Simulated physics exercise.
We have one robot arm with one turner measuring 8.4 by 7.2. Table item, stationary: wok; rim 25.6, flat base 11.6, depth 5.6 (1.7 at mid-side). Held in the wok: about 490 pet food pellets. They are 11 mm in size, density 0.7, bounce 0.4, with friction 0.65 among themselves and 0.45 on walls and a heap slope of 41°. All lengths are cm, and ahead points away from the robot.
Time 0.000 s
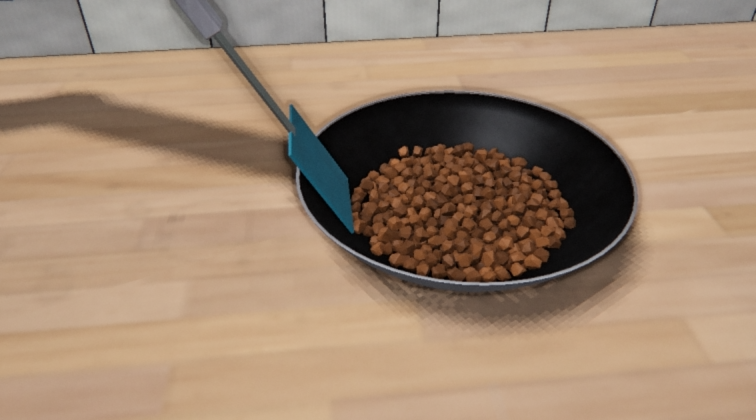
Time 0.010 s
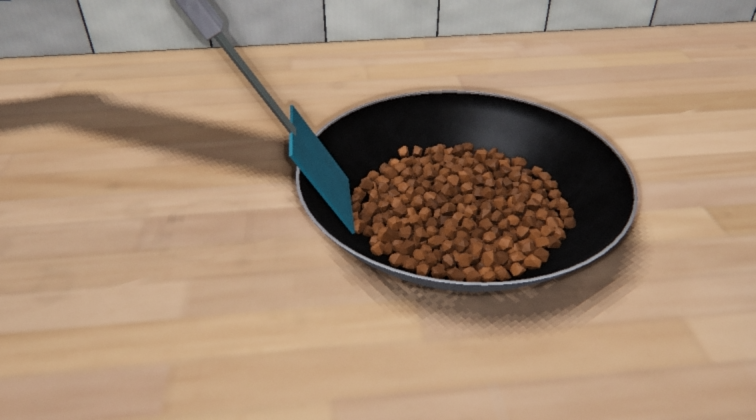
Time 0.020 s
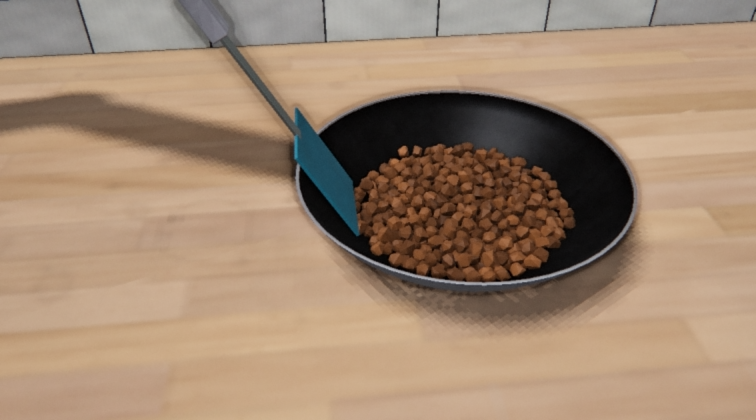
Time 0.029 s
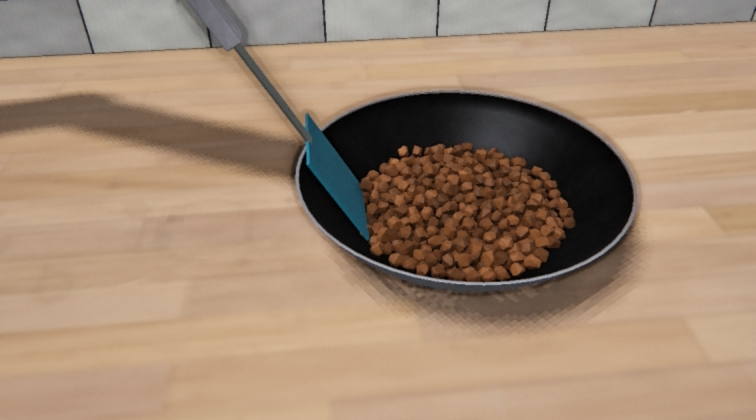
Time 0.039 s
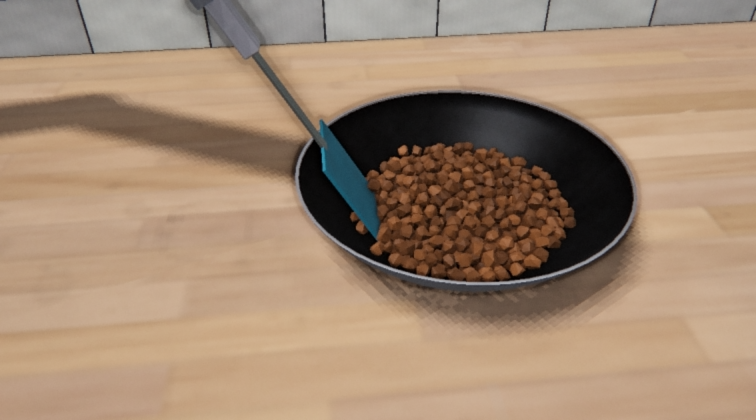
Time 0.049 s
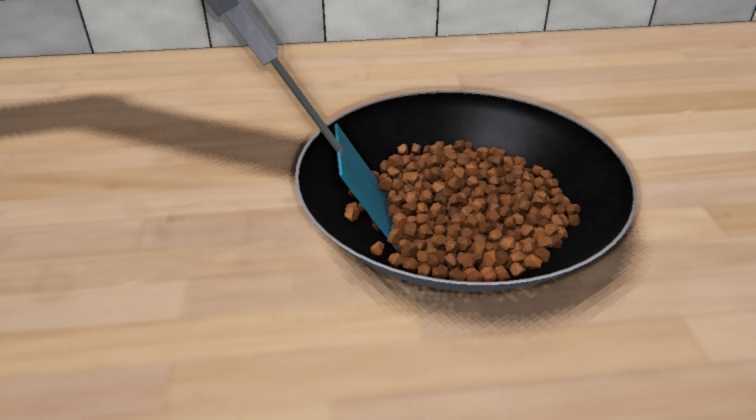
A teal turner with a grey handle, its blade at the left inside edge of a black wok, barely moves at first, then slides a short way right into a heap of small brown pellets. The pellets nearest the blade shift slightly, and a few are left behind it on the left. The wok stays still on a pale wooden counter before grey-white tiles, seen from above by an unmoving camera.
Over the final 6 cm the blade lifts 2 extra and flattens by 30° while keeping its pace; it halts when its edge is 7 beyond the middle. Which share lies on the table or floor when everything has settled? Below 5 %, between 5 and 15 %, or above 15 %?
Above 15 %.
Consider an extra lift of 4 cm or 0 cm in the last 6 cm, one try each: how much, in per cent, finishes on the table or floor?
Near 30 and 15 percent respectively.
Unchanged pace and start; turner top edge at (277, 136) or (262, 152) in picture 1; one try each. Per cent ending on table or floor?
Some 25 and 25 per cent.
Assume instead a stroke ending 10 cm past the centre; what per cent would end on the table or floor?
That would give close to 50 per cent.
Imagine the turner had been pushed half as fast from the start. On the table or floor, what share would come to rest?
I'd say close to 5 per cent.
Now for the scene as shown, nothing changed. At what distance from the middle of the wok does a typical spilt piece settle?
I reckon close to 24 centimetres.
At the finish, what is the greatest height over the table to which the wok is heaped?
Some 6.5 cm above the table.
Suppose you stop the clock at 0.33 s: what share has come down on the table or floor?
It comes to some 15 in a hundred.
After 0.08 s, sloping 61°, highest piece 8 above the table; 487 in the wok.
After 0.12 s, sloping 53°, highest piece 14 above the table; 481 in the wok, 6 on the blade or in flight.
After 0.33 s, sloping 31°, highest piece 28 above the table; 352 in the wok, 70 on the table or floor, 65 on the blade or in flight.
After 1.38 s, sloping 31°, highest piece 6 above the table; 352 in the wok, 135 on the table or floor.
In the end, 352 in the wok, 135 on the table or floor. That is 28 % on the table or floor.
